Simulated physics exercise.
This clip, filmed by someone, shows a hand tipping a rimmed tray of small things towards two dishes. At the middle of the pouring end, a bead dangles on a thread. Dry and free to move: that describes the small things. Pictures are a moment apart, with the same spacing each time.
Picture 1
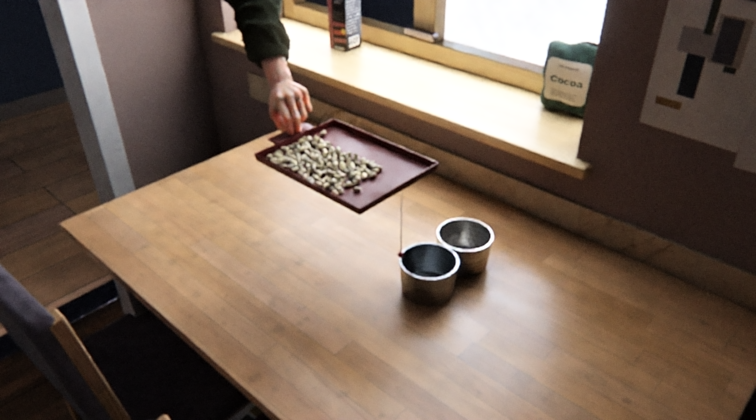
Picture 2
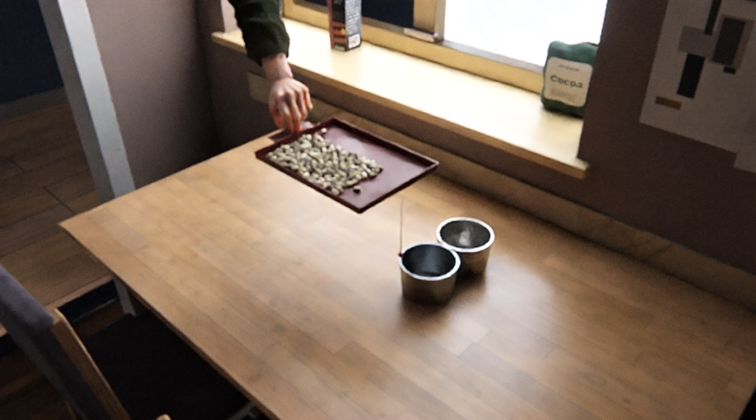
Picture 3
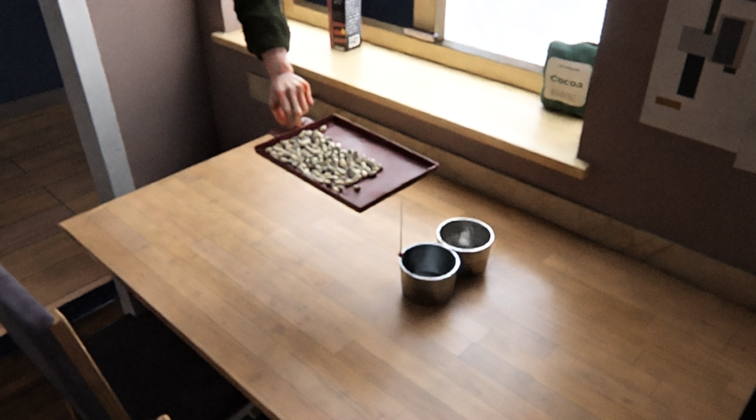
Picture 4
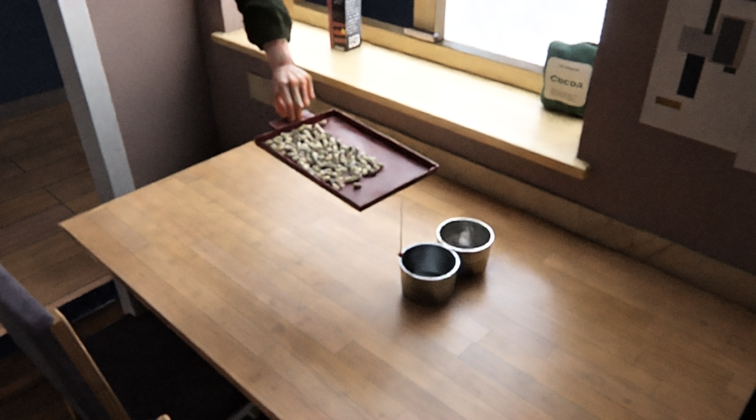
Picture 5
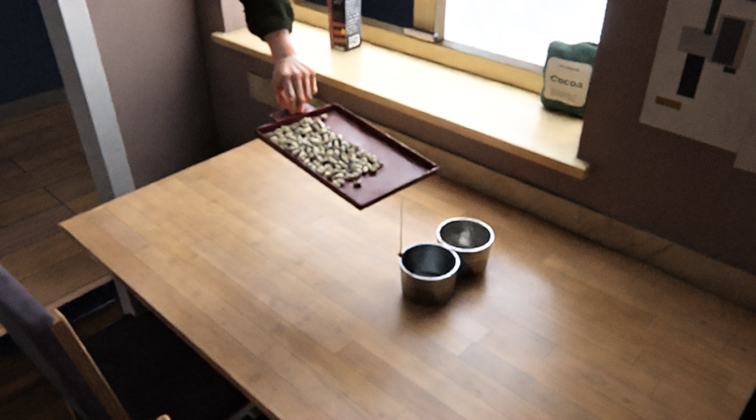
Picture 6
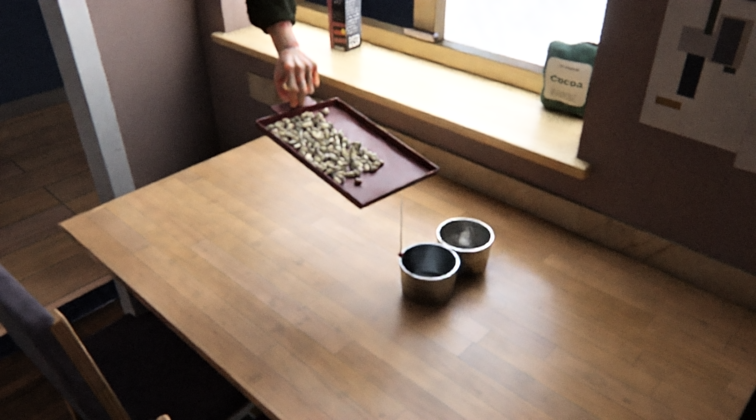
At the start, a hand holds a dark red rimmed tray of pale beans above a wooden table, near two metal dishes and a thread hanging from the tray's edge. The hand then slowly raises its end, tilting the tray slightly, while the beans stay bunched together and the dishes remain still.
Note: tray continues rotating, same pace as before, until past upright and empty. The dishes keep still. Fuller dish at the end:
More lands left.
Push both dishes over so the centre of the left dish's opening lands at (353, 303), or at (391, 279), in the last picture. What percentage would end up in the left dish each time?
First 0 per cent, second 0 per cent.
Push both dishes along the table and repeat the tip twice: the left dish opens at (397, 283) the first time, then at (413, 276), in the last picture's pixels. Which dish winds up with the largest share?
Case one: The dish at right. Case two: The dish at right.
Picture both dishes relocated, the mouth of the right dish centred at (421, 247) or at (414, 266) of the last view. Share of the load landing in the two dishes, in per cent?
About 60 per cent, then about 30 per cent.
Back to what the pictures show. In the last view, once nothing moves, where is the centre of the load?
Somewhere close to (434, 277) in the last picture.
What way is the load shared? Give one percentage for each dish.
I'd say some 50 in a hundred wind up in the left dish, and some 10 in a hundred in the right.
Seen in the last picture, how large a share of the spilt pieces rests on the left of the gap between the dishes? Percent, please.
Around 80 percent of the pieces.
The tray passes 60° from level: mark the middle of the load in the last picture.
Somewhere about pixel (406, 159).
Shortly afterwards, tray tipped steeply; all but a few on the tray; only a few in the left dish; only a few in the right dish; a little in the air.
Next, tray tipped right over; near two thirds on the tray; a little in the left dish; a little in the right dish; a little outside both; a little in the air.
Some moments later, tray tipped past a quarter turn; near half in the left dish; a little in the right dish; near a third outside both.
In the end, tray tipped past a quarter turn; near half in the left dish; a little in the right dish; near a third outside both.
